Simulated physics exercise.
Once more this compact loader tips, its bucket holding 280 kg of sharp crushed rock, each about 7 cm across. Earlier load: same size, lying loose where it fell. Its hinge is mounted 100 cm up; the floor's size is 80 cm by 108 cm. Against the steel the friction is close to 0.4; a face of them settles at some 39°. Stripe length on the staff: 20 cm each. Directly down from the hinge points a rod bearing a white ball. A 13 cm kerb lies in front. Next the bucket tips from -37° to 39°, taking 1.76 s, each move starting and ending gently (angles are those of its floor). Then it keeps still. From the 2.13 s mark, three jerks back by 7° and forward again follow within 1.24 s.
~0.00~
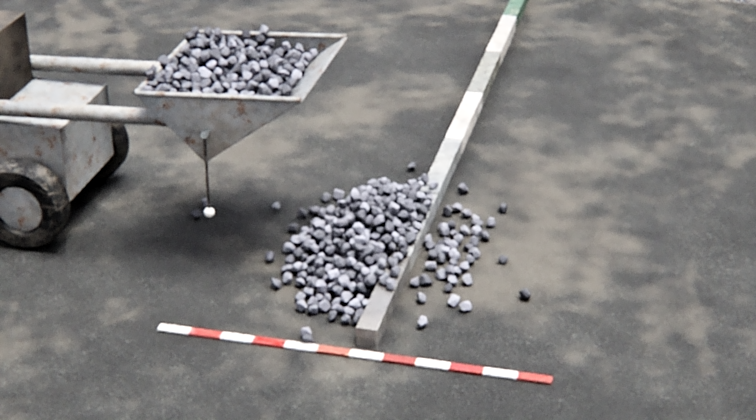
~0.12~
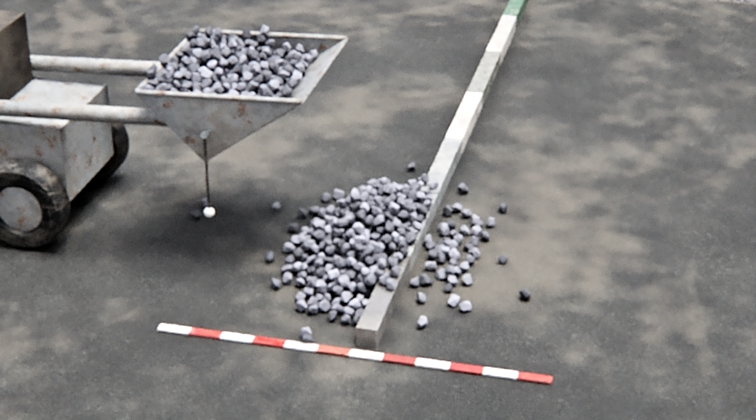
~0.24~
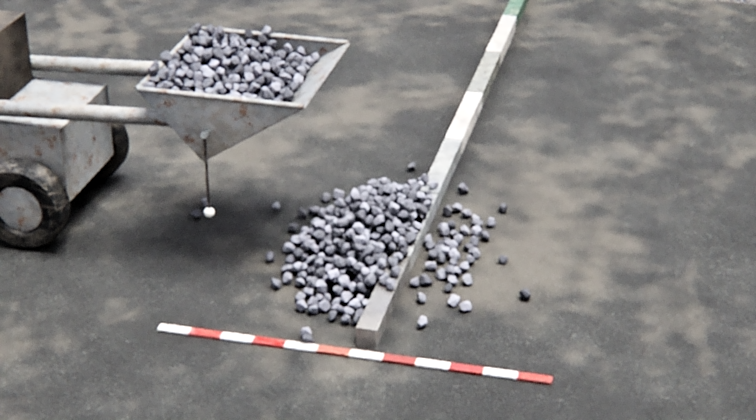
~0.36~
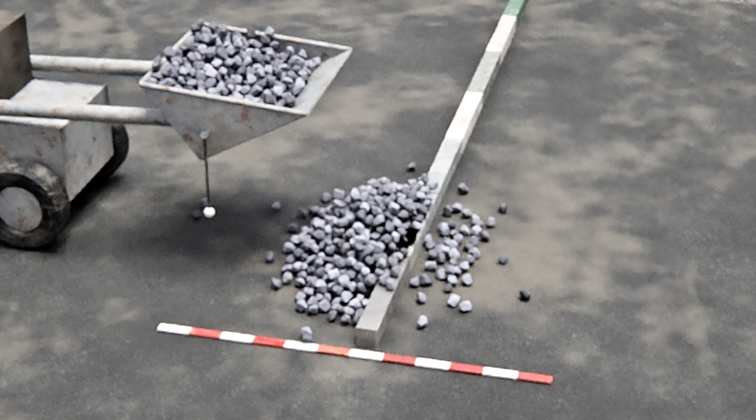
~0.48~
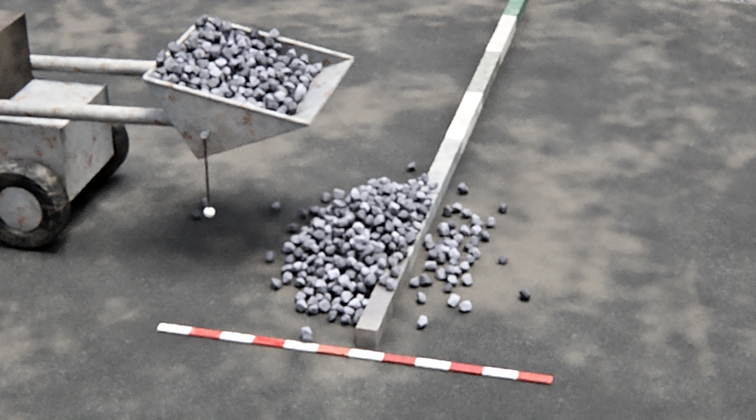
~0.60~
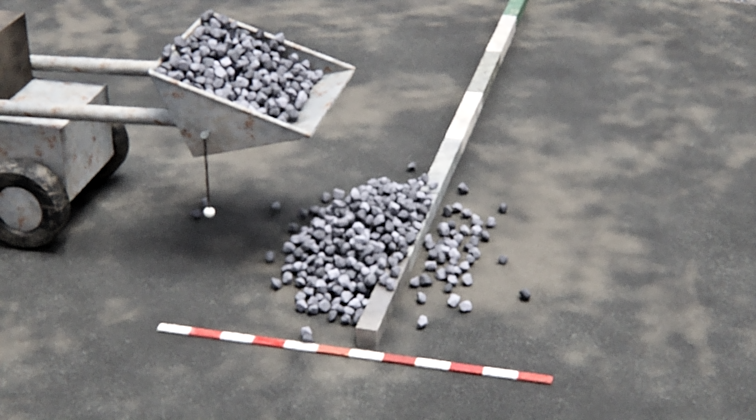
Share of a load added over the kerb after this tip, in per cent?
Some 1 %.
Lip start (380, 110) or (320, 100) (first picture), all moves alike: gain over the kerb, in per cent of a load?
Close to 75 per cent, followed by close to 5 per cent.
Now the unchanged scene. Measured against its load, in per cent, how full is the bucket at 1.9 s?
Close to 40 in a hundred.
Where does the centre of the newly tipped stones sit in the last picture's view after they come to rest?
Near (328, 220).
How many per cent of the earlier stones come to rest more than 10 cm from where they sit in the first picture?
0 per cent.
After 1.3 s the floor is at 27°; in per cent of one load, 100 in the bucket, 93 on this side of the kerb, 8 over the kerb; the foremost stones are at (490, 256).
After 1.9 s the floor is at 39°; in per cent of one load, 40 in the bucket, 152 on this side of the kerb, 8 over the kerb; the foremost stones are at (490, 256).
After 3.8 s the floor is at 39°; in per cent of one load, 0 in the bucket, 191 on this side of the kerb, 9 over the kerb; the foremost stones are at (497, 252).
After 6.3 s the floor is at 39°; in per cent of one load, 0 in the bucket, 191 on this side of the kerb, 9 over the kerb; the foremost stones are at (497, 252). Net gain over the kerb, 1.
